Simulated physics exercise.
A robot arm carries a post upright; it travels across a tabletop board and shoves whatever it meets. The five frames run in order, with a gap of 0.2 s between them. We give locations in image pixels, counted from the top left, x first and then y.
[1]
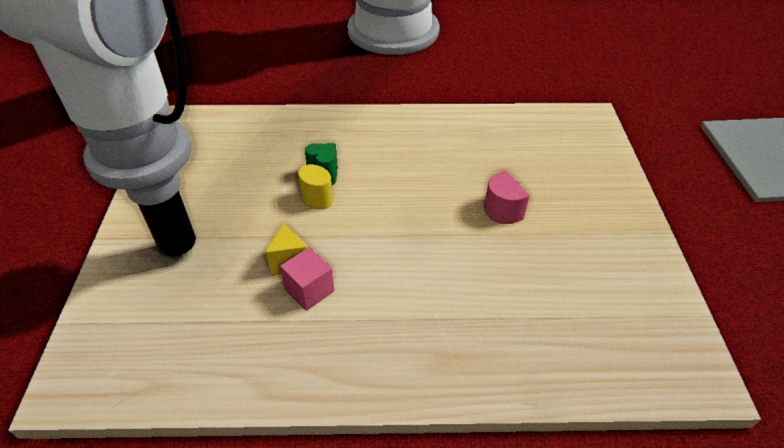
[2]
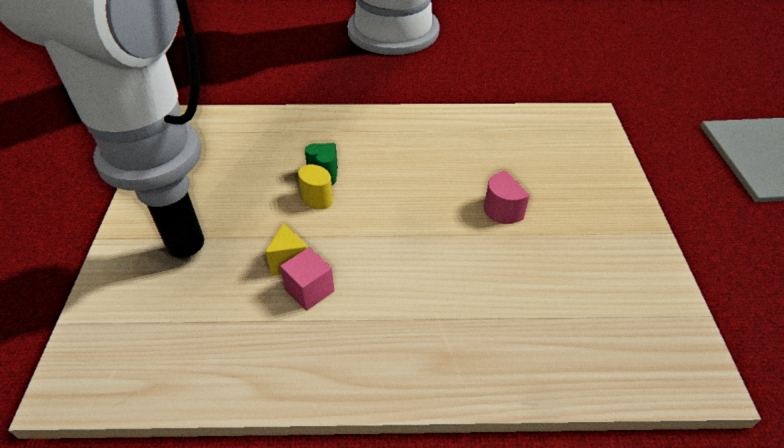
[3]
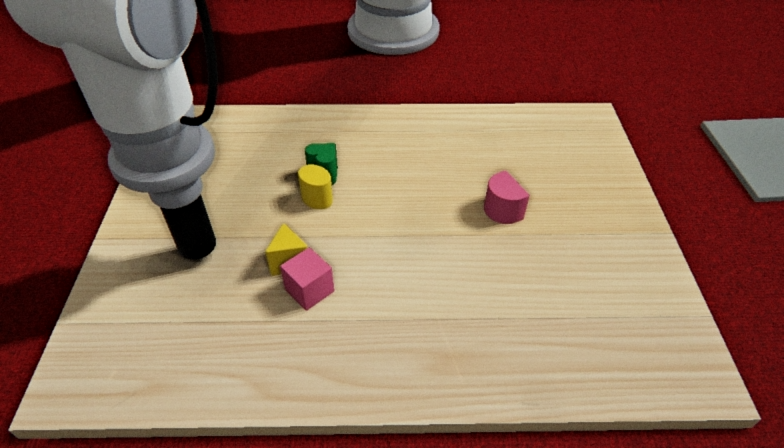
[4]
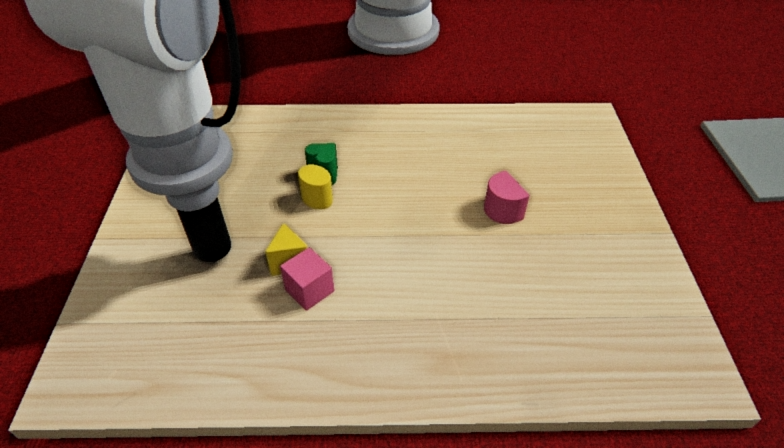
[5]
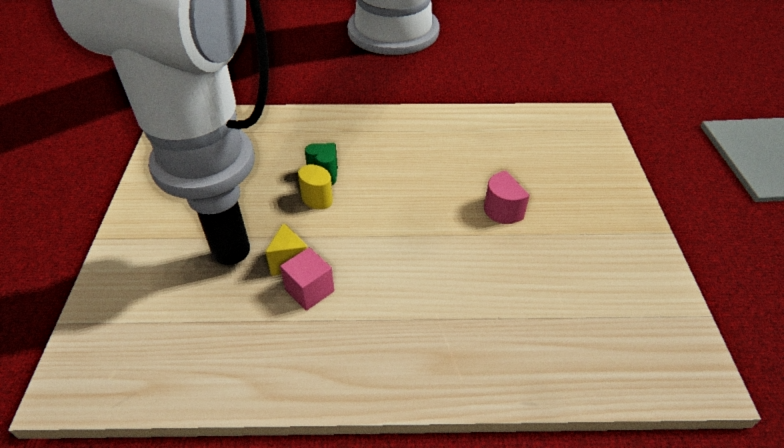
A robot arm with a black post at its tip starts at the left side of a wooden board and slides steadily rightward. It draws close to a yellow triangle beside a pink square piece, without touching either. The yellow and green pieces behind them and the pink piece farther right all stay still.
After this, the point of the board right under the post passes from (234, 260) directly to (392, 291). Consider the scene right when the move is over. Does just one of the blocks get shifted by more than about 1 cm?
I'd say no.
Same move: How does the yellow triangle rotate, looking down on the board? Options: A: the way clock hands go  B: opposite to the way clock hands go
The correct letter is B.
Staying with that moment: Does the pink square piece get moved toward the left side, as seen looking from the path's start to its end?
No, I don't think so.
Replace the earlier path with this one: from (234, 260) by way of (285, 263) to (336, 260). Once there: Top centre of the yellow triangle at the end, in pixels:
Answer: (367, 238).
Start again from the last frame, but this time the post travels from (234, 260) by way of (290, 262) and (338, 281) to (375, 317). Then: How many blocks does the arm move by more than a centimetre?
I foresee two blocks being moved.
The first path, step by step. One third of the way, post (284, 262); yellow triangle (313, 238), turned 25° anticlockwise; pink square piece (310, 268), turned 15° clockwise.
Two thirds of the way, post (338, 273); yellow triangle (355, 236), turned 85° anticlockwise; pink square piece (344, 288), turned 35° clockwise.
At the end, post (392, 283); yellow triangle (358, 235), turned 95° anticlockwise; pink square piece (350, 294), turned 55° clockwise.
